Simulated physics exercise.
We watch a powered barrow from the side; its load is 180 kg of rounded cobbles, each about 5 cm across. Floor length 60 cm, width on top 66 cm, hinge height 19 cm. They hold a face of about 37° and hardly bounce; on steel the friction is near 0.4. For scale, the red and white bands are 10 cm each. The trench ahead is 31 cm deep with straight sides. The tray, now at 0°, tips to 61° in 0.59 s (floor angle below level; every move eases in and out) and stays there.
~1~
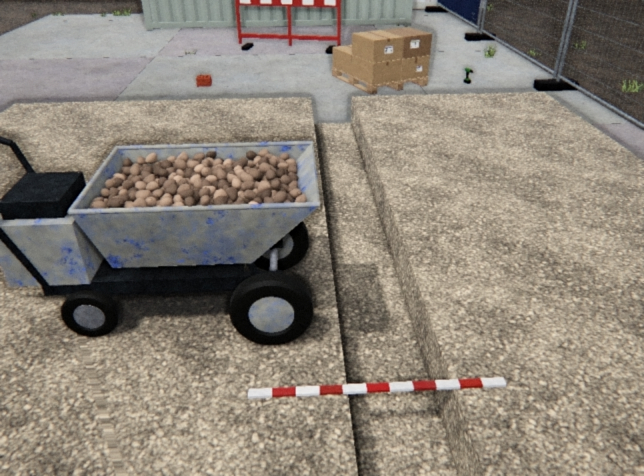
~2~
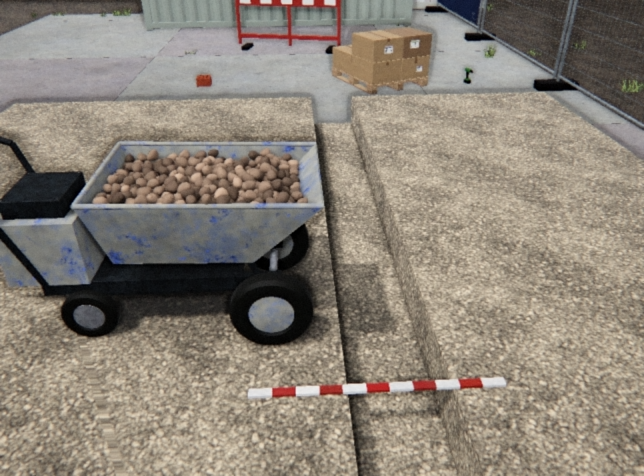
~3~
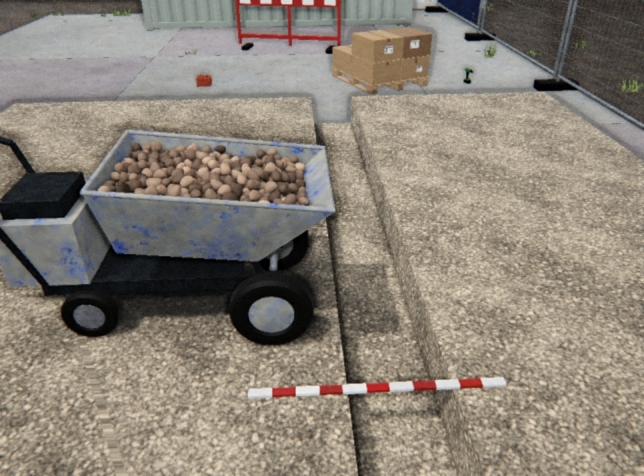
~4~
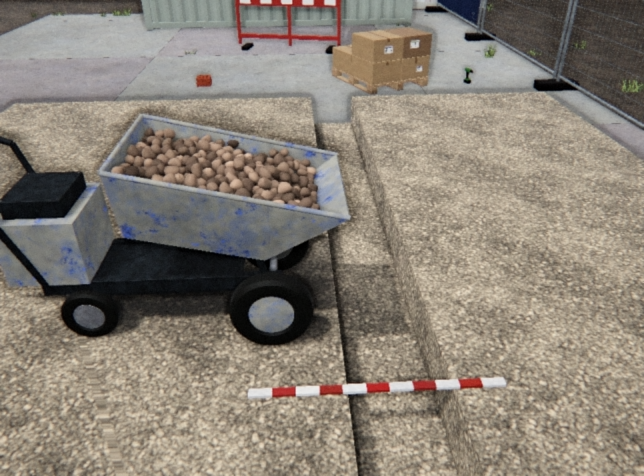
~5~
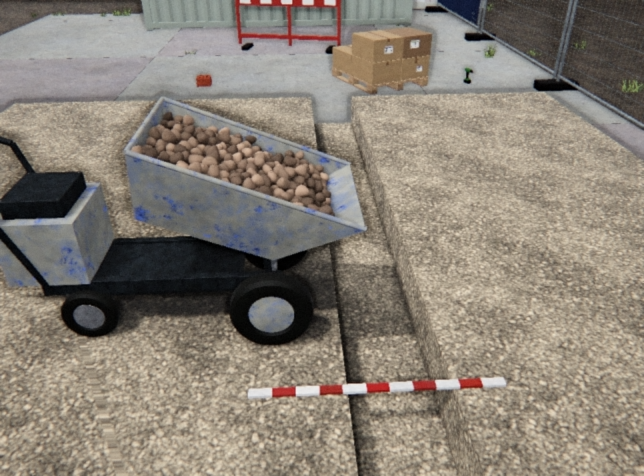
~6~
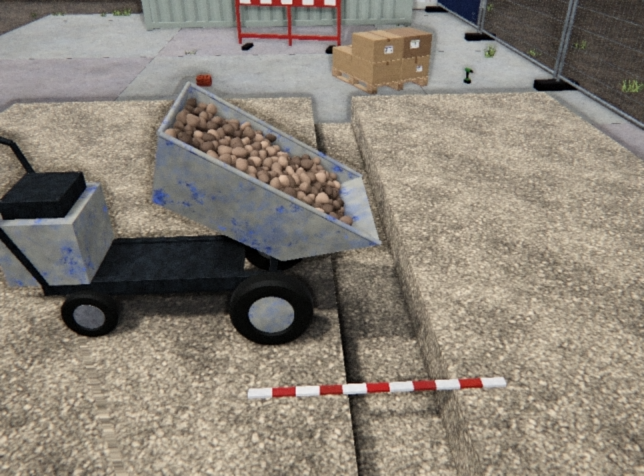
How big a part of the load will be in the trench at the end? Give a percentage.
Close to 38 in a hundred.
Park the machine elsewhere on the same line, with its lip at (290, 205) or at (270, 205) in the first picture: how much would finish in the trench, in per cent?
Near 55 per cent from the first place, 70 from the second.
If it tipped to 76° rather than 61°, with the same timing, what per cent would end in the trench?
In that case some 35 per cent.
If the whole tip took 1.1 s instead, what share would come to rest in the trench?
In that case some 55 per cent.
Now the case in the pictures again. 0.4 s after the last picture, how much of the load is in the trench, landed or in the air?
Some 10 per cent.
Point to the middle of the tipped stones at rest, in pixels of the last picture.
Their middle is at about (453, 293).
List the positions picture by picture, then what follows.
In the first picture, the tray is at 0°, its lip at (319, 205); the top of the load is at (201, 170).
The second picture shows lip at (323, 206), floor tilted 2°, highest stones at (195, 167).
In the third picture, the tray is at 7°, its lip at (334, 210); the top of the load is at (158, 159).
The fourth picture shows lip at (350, 218), floor tilted 14°, highest stones at (159, 146).
In the fifth picture, the tray is at 22°, its lip at (366, 230); the top of the load is at (171, 128).
In the sixth picture, the tray is at 31°, its lip at (380, 244); the top of the load is at (193, 114).
Then, 0.1 s after the last picture the floor is at 51°, 100 % in the tray; the foremost stones are at (376, 241).
Then, 0.4 s after the last picture the floor is at 61°, 83 % in the tray, 9 % in the trench, 7 % past the trench; the foremost stones are at (456, 287).
Then, 0.7 s after the last picture the floor is at 61°, 28 % in the tray, 12 % in the trench, 60 % past the trench; the foremost stones are at (607, 301).
Then, 2.7 s after the last picture the floor is at 61°, 0 % in the tray, 38 % in the trench, 62 % past the trench; the foremost stones are past the picture's edge.
